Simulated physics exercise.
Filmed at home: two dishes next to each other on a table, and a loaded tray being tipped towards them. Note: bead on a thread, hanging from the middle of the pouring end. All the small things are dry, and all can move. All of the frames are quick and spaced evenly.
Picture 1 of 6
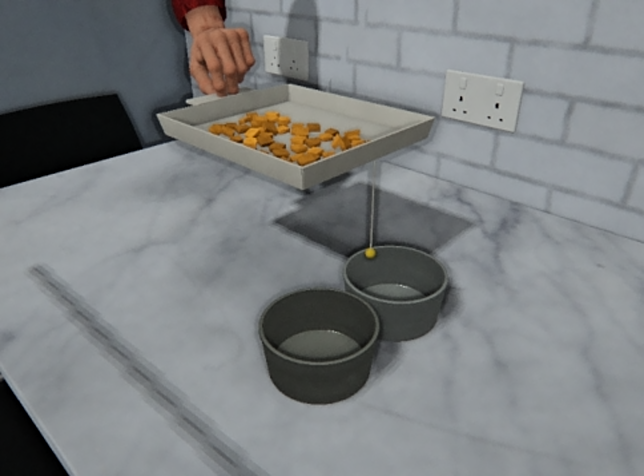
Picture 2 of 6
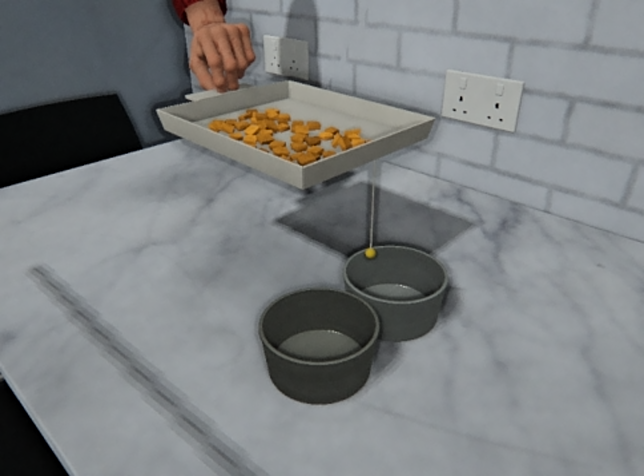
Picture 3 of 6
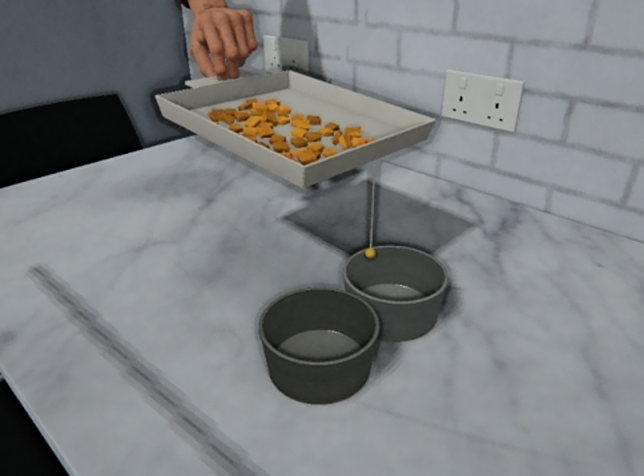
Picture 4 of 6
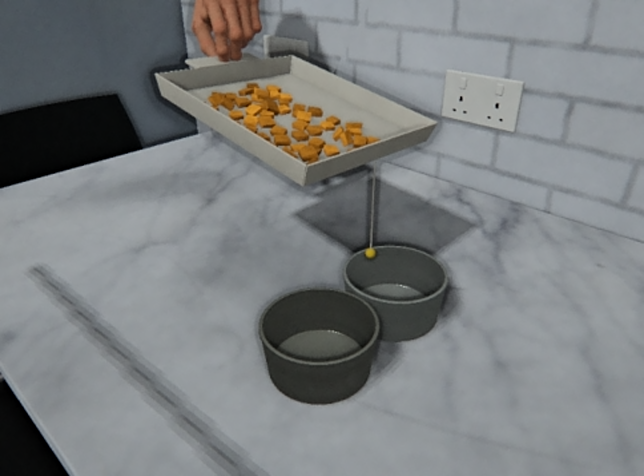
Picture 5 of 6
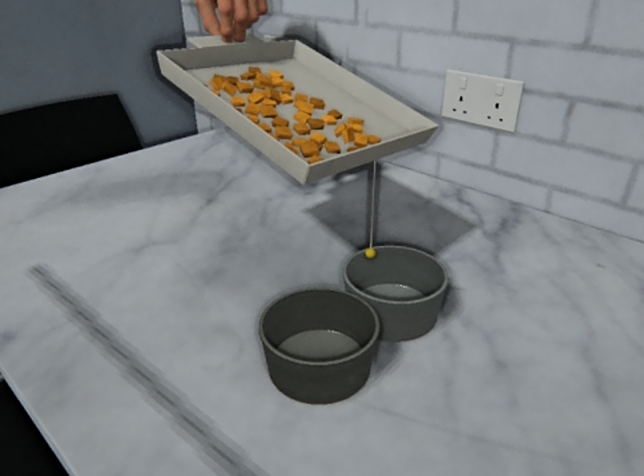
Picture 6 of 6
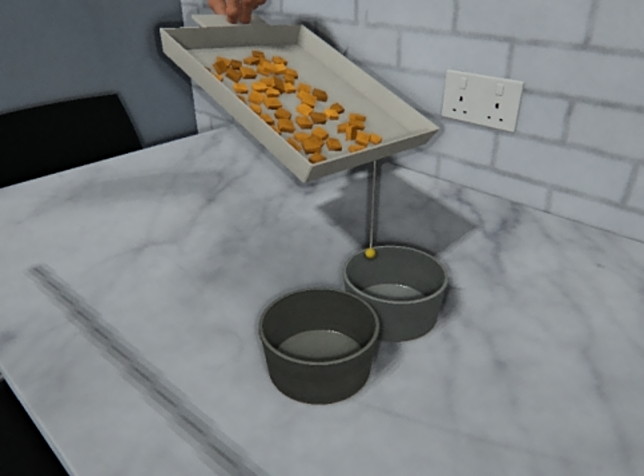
The footage shows a hand at the back of a pale tray of small orange-brown pieces, steadily raising that end so the tray tilts more steeply above two dark round dishes, while a yellow bead hangs nearly still beneath.
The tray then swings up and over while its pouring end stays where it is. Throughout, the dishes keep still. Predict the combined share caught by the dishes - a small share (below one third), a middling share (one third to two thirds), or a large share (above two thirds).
A middling share, one third to two thirds.
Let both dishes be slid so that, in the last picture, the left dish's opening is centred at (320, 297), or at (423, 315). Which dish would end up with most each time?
With the first placement it's the one to the right, with the second it's the one to the left.
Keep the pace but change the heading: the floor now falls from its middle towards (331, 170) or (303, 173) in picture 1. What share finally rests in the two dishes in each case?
The share is 90 per cent in the first and 60 per cent in the second.
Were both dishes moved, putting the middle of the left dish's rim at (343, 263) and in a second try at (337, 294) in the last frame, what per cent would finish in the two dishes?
Approximately 10 percent, followed by approximately 60 percent.
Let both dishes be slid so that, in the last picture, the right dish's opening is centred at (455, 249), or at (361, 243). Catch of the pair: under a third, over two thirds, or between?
Taking the two places in turn, the answer is more than two thirds and then below one third.
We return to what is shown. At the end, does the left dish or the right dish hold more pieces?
The victory goes to the right.
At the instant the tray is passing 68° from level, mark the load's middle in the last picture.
(369, 129).
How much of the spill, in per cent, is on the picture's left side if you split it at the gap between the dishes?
Close to 0 per cent.
Just after the last frame, tray tipped steeply; every one on the tray.
A moment on, tray tipped past a quarter turn; roughly two thirds on the tray; just a few in the right dish; just a few outside both; roughly a quarter in the air.
Further on, tray tipped past a quarter turn; just a few in the left dish; roughly half in the right dish; roughly half outside both.
When it is over, tray tipped past a quarter turn; just a few in the left dish; roughly half in the right dish; roughly half outside both.
